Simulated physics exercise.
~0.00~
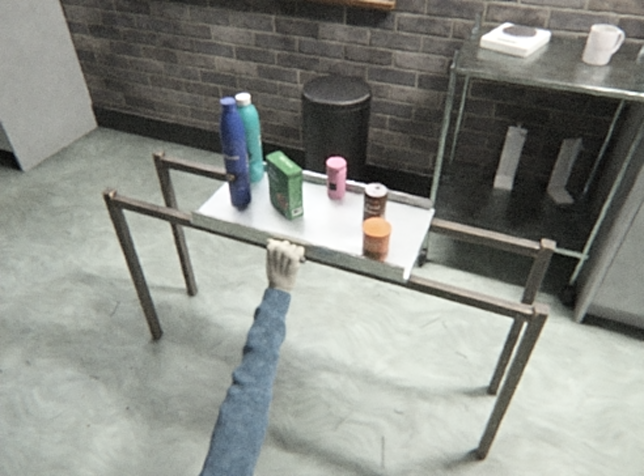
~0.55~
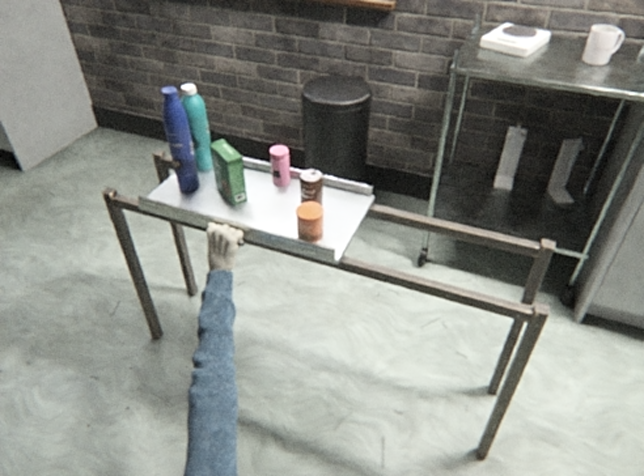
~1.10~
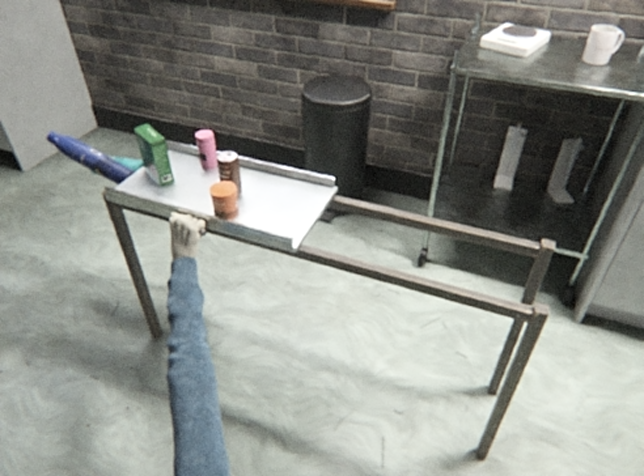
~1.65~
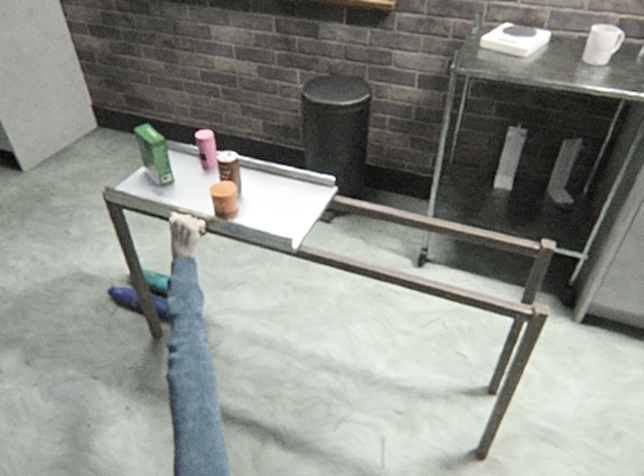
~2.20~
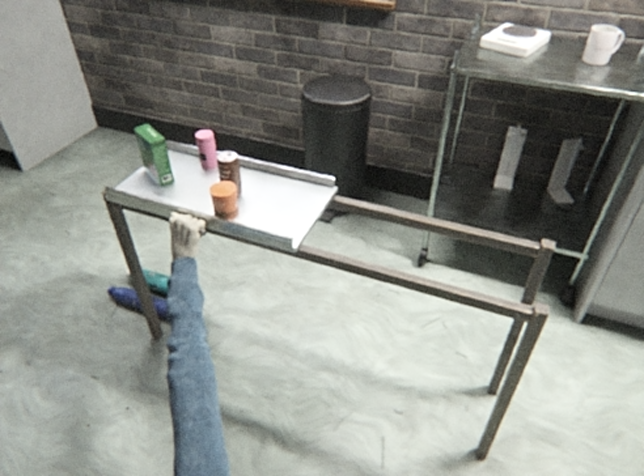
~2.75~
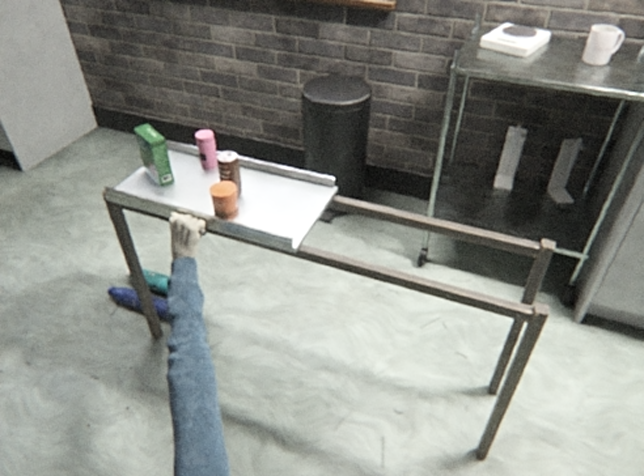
In a room with a dark brick wall and pale green floor, seen from above and in front, a white tray rests on a brown metal frame, with a black bin behind and a shelf holding a mug at right. A blue and a turquoise bottle stand at its left end, then a green packet, a pink shaker, a brown can and an orange tin. A hand in a blue sleeve slides the tray left. At the left end it stops, and both bottles topple off and drop. They lie on the floor, while the other items remain upright aboard.
